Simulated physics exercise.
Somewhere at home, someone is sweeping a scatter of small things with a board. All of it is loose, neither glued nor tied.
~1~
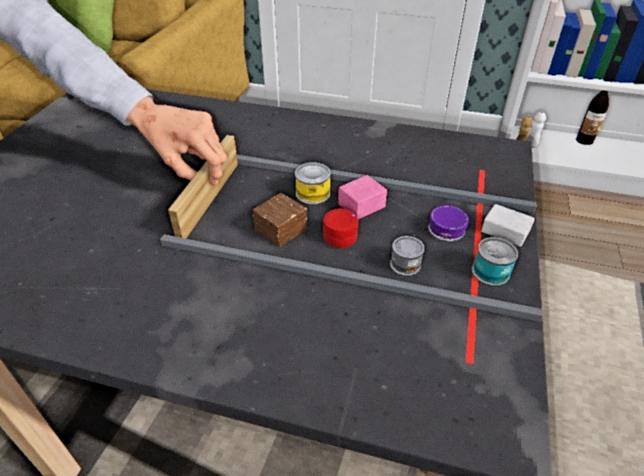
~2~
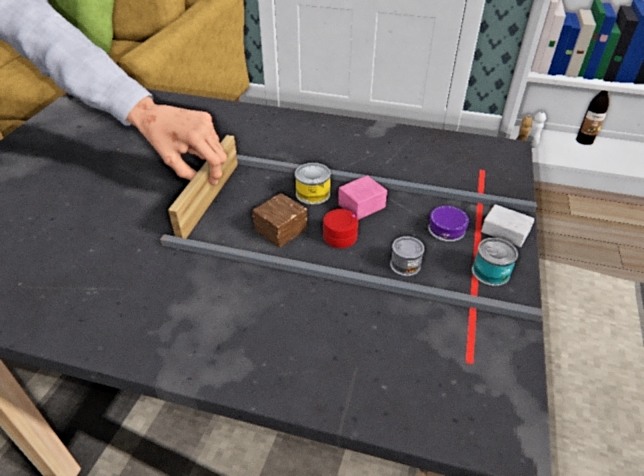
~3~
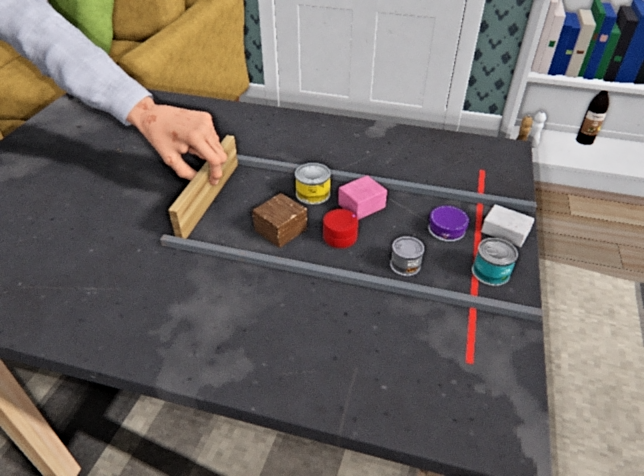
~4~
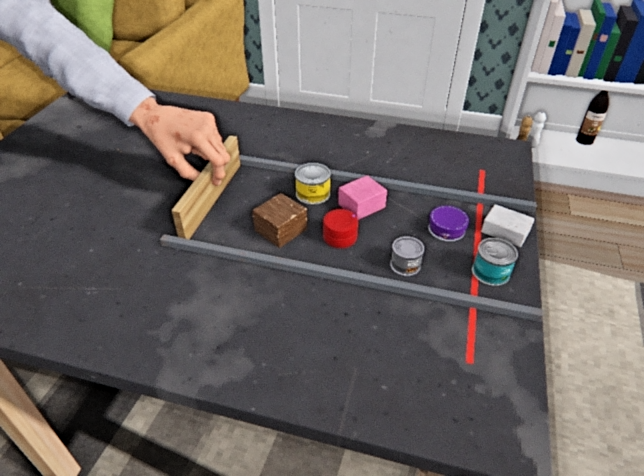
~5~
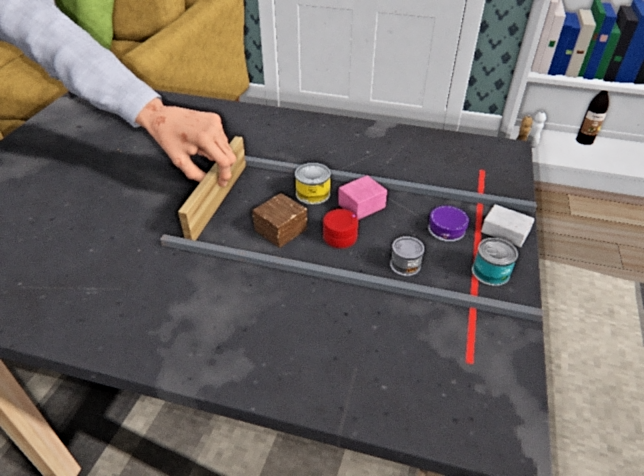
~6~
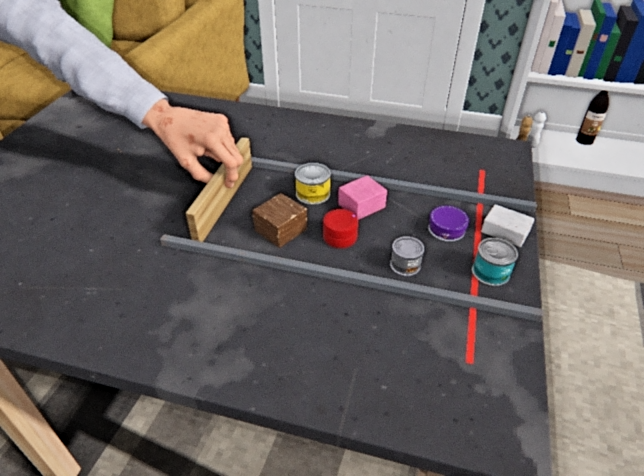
A hand held a wooden board on a dark table and, after barely moving at first, slid it slightly right toward the brown block, while the scattered tins and blocks between the rails stayed still.
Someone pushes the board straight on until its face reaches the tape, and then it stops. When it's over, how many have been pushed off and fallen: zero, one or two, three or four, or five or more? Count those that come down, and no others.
I predict that three of them or four will leave the table.
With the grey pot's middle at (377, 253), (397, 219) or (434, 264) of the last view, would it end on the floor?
Try one: It is still there. Try two: It ends up off. Try three: It is still there.
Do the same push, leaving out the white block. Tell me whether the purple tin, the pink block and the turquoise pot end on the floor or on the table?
The purple tin ends up down, the pink block keeps its place and the turquoise pot ends up down.
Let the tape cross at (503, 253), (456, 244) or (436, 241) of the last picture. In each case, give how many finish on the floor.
5, 3, 0.
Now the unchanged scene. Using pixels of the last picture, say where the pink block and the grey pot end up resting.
Roughly (531, 238); the other one roughly (493, 281).
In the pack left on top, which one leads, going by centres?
Answer: The red lid.
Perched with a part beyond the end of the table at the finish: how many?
Looks like 2 of them.
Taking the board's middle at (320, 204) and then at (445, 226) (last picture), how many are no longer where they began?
By then 4, and 8.
A little later, none off yet; white block at rest near (508, 225); turquoise pot at rest near (494, 262); purple tin at rest near (448, 224).
When it is over, the number that fall off is three or four; down, purple tin, turquoise pot and white block.
